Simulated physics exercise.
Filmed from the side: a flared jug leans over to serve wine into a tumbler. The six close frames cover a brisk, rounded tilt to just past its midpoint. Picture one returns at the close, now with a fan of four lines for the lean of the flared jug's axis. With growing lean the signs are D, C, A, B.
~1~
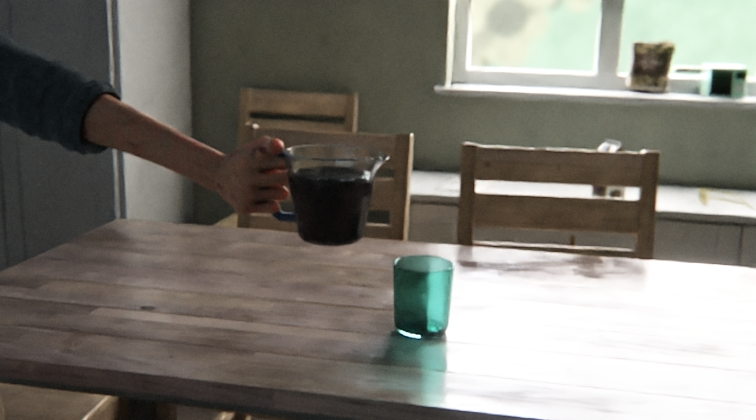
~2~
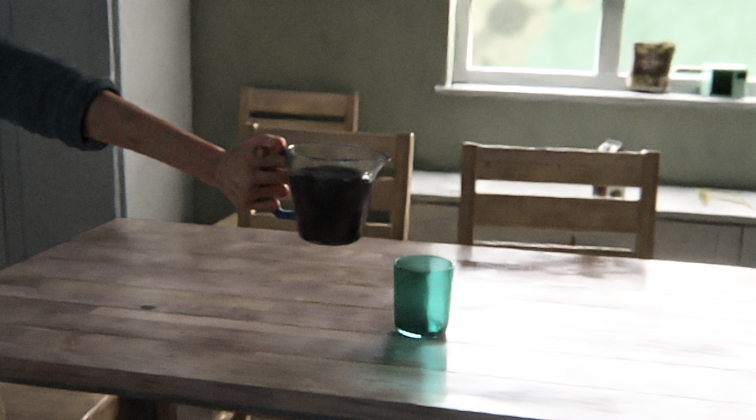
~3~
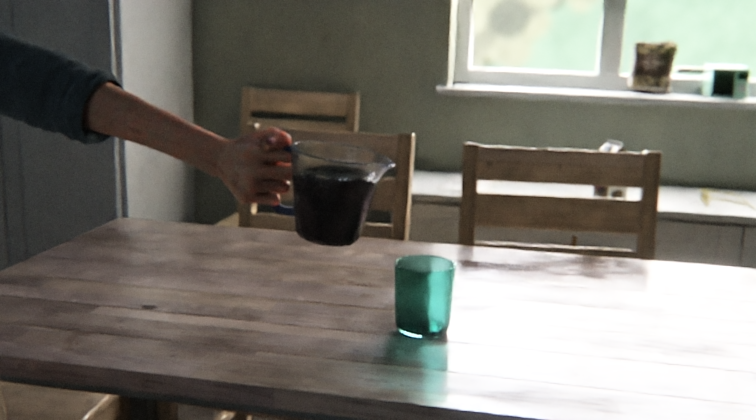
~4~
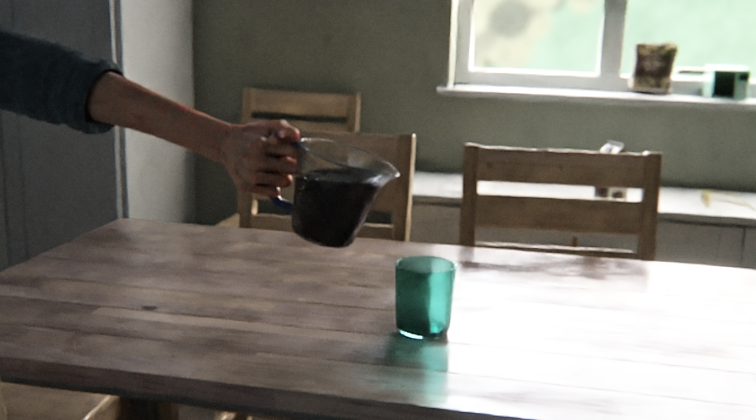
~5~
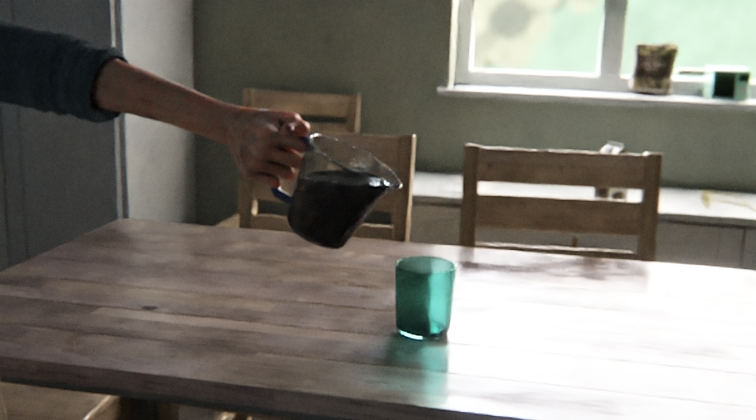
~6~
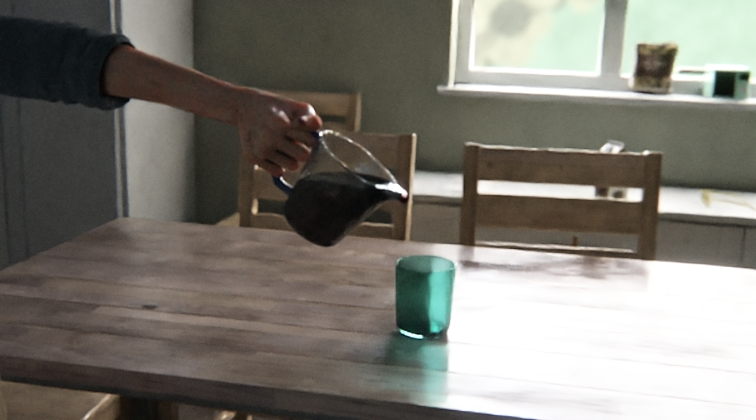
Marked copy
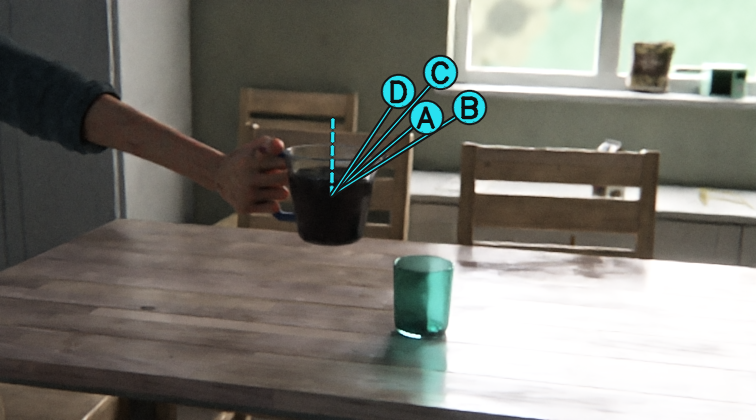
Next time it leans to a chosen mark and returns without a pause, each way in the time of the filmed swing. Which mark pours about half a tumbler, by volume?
A beats the others.
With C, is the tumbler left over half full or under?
Under half.
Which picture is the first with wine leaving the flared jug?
Picture 6.
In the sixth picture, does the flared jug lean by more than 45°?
No, it does not.
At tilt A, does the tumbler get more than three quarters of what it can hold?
No.
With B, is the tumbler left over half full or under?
Over.
On the marked copy, A at (412, 127); B at (456, 116); C at (429, 85); D at (390, 107).
With A, the tumbler ends with about 52 % of what it can hold.
With B, the tumbler ends with about 75 % of what it can hold.
With C, the tumbler ends with about 30 % of what it can hold.
With D, the tumbler ends with about 13 % of what it can hold.
